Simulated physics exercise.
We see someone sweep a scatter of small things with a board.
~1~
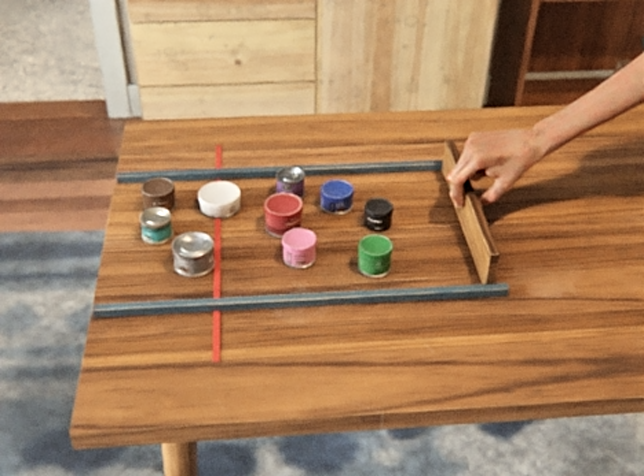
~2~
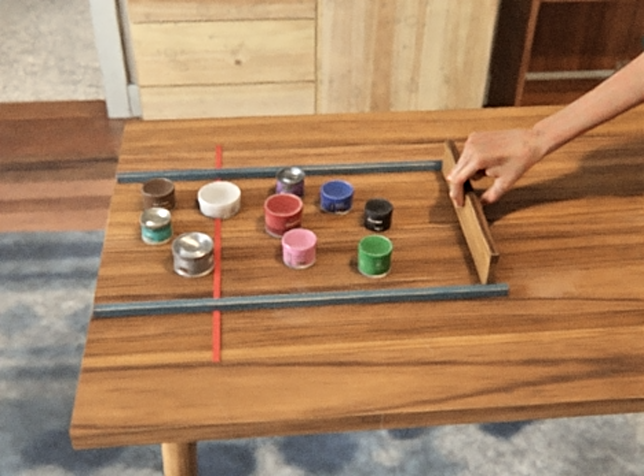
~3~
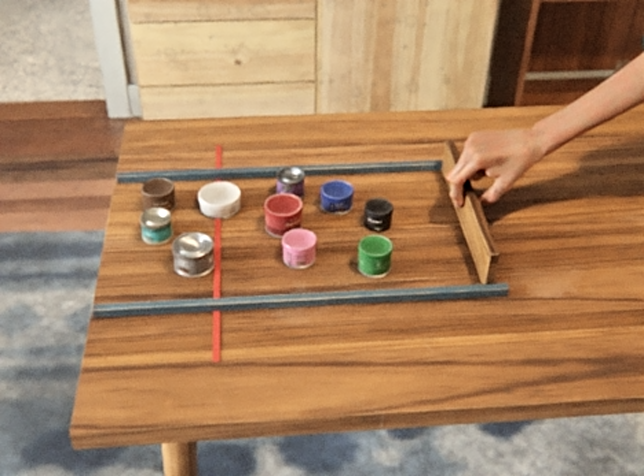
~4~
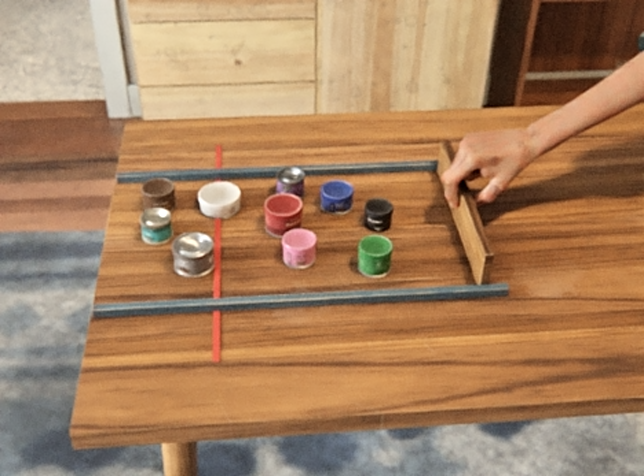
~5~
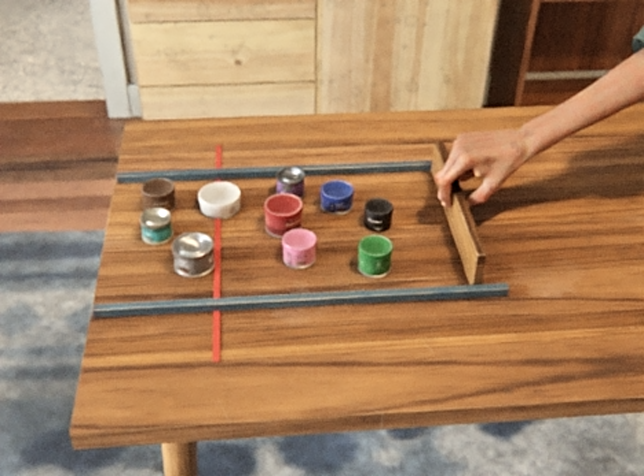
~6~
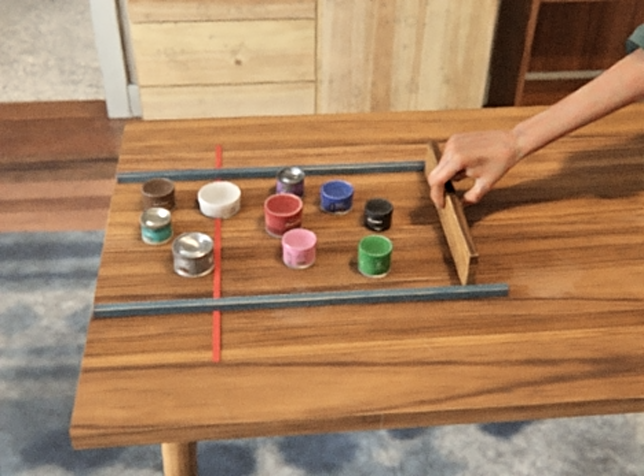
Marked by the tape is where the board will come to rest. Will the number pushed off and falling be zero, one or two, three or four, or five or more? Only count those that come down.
Turns out the ones that don't stay up top number zero.
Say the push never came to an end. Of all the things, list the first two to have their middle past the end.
Earliest is the brown tin; next is the turquoise tin.
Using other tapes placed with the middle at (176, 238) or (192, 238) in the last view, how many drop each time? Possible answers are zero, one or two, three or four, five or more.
For the first tape, 1 or 2; for the second, zero.
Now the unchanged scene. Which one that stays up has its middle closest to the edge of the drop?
Brown tin.
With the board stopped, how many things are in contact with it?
It adds up to 5.
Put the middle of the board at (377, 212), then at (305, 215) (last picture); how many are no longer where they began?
First 2, then 6.
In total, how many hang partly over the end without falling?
Things overhanging at the end: 0.
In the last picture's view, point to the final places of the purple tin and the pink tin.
Final centres, in order: Near (204, 185), near (200, 246).
Early on, none off yet; brown tin at rest near (159, 197); turquoise tin at rest near (157, 226); grey pot at rest near (194, 255).
Finally, the number that fall off is zero.
